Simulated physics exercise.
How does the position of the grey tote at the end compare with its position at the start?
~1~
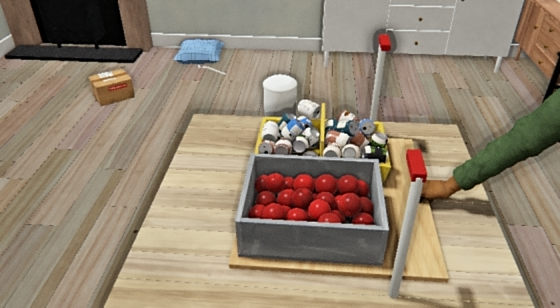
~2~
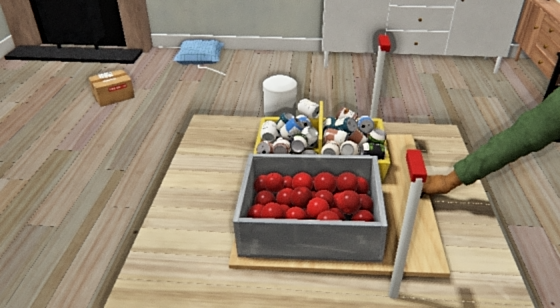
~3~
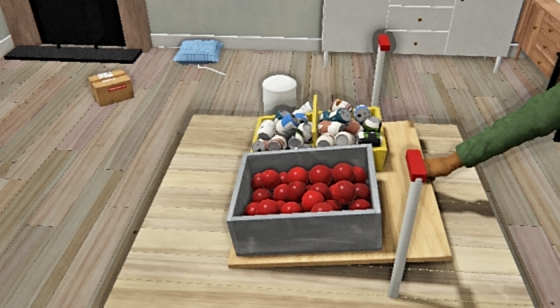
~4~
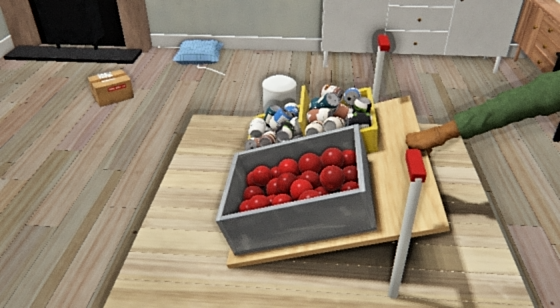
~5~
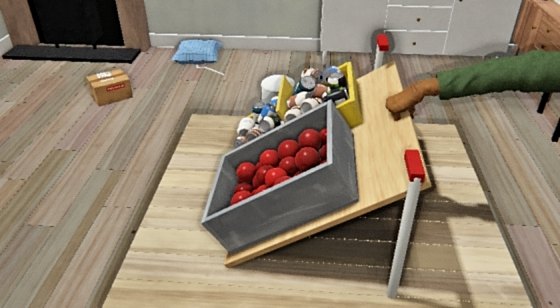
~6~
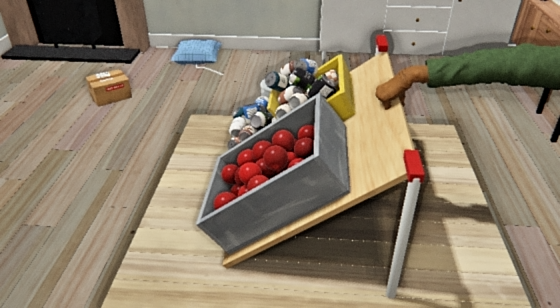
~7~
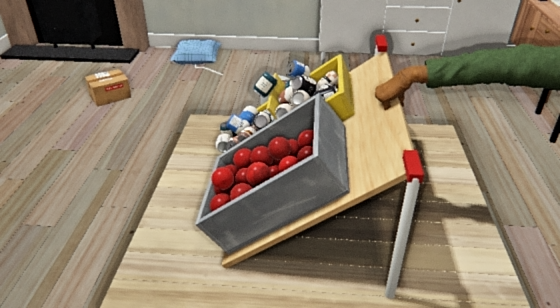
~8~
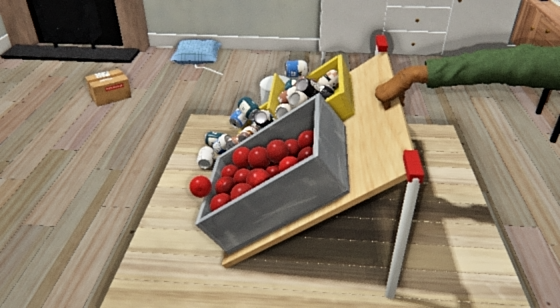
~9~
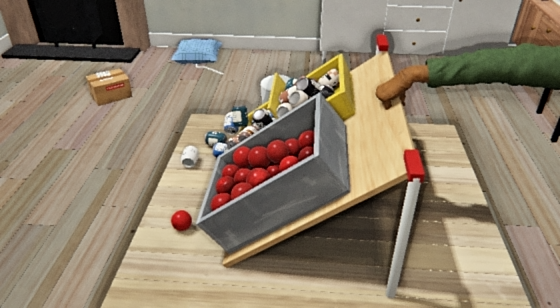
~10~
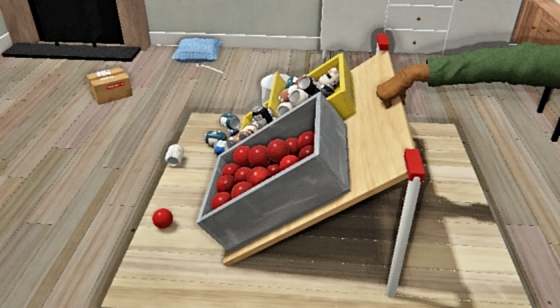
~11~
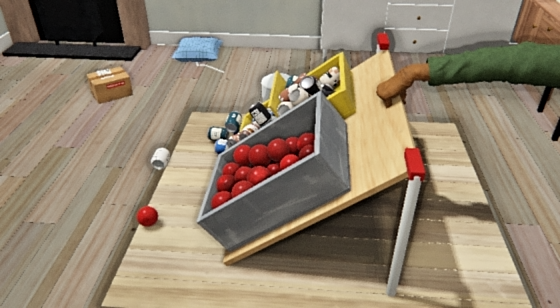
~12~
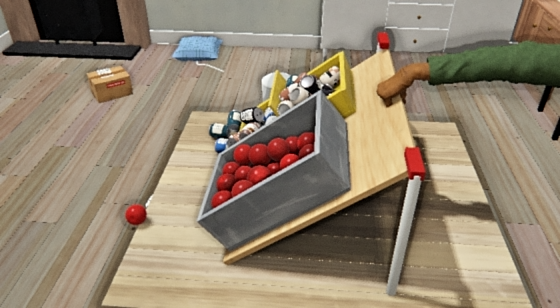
At the start the grey tote sits level on the table-top board, and by the end it is farther to the left and higher up in view, tilted steeply with the raised board.
